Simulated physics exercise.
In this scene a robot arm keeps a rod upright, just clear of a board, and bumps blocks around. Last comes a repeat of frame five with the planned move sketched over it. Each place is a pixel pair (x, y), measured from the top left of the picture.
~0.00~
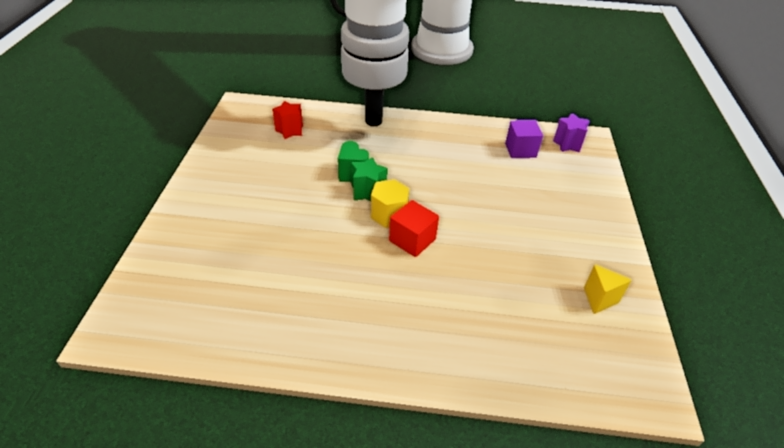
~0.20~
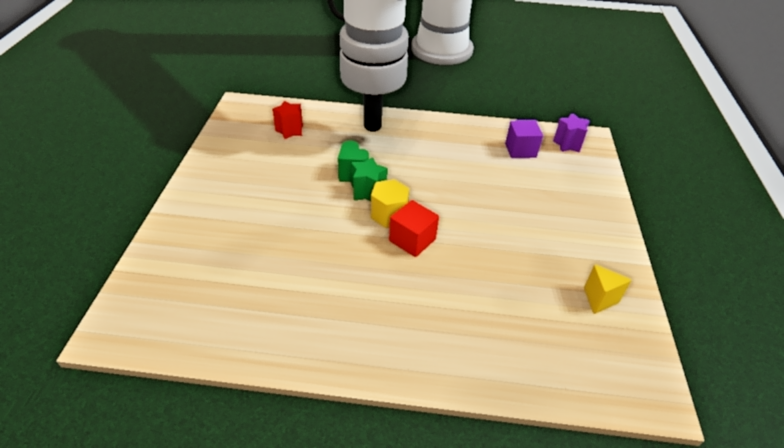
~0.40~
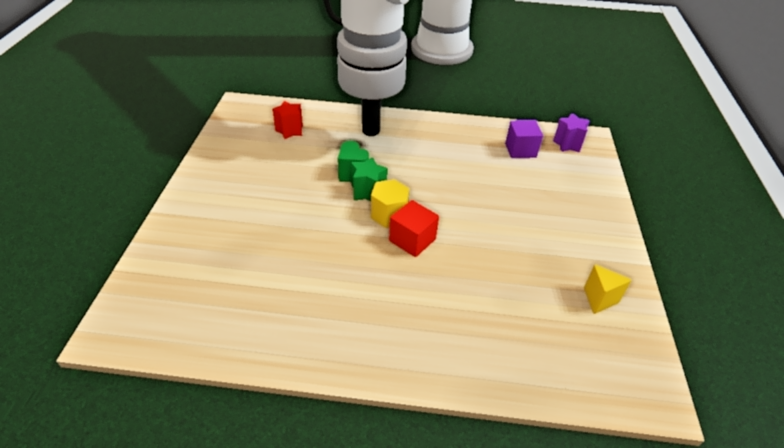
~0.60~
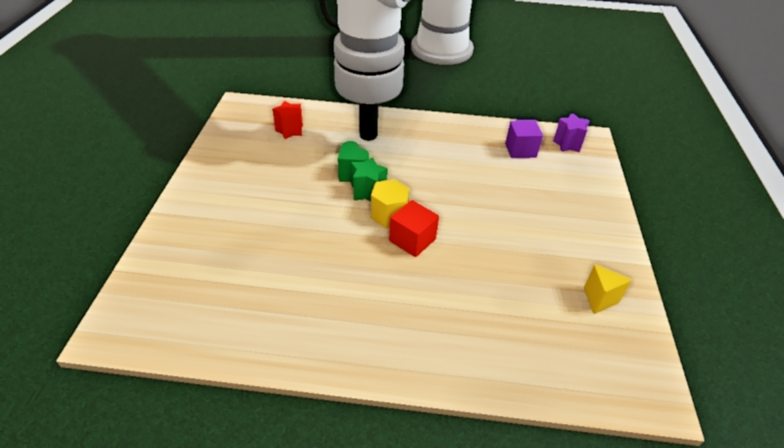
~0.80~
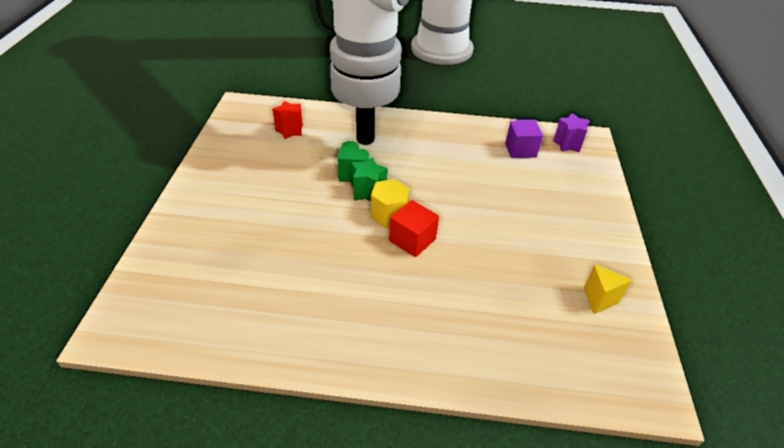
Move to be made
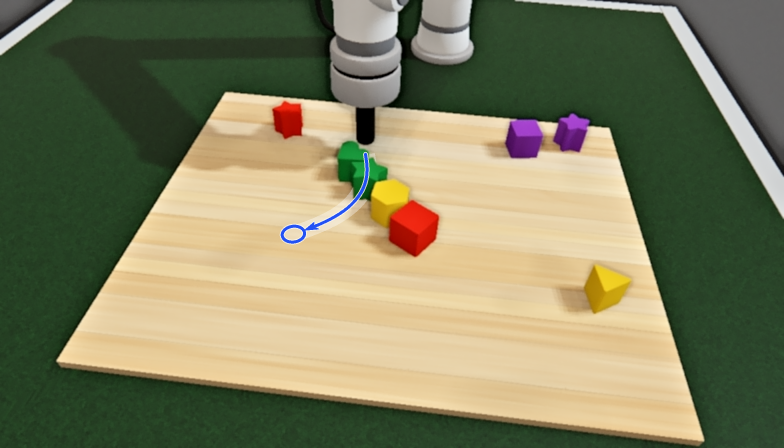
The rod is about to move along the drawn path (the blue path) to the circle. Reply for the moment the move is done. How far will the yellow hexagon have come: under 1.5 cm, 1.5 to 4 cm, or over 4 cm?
Its displacement is between 1.5 and 4 cm.
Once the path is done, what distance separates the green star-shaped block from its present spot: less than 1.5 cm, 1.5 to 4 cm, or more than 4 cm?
Shift of over 4 cm.
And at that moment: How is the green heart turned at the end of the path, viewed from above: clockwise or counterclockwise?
It is turned clockwise.
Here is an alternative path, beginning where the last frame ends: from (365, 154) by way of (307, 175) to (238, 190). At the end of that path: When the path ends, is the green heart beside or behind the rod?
Answer: Yes.
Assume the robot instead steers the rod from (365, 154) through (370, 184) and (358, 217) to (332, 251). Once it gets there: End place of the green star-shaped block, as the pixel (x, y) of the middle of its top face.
In the picture, that point is around (306, 236).
The drawn path runs from (365, 154) over (365, 184) and (340, 213) to (293, 234).
The first path, step by step. One third of the way, rod at (365, 171); green heart at (343, 159), turned 40° clockwise; green star-shaped block at (363, 177), turned 35° anticlockwise; yellow hexagon at (392, 194).
Two thirds of the way, rod at (339, 200); green heart at (341, 160), turned 55° clockwise; green star-shaped block at (343, 206), turned 60° anticlockwise; yellow hexagon at (389, 203), turned 45° anticlockwise; red square block at (420, 219).
At the end, rod at (292, 220); green heart at (341, 160), turned 55° clockwise; green star-shaped block at (335, 212), turned 100° anticlockwise; yellow hexagon at (389, 203), turned 45° anticlockwise; red square block at (420, 219).
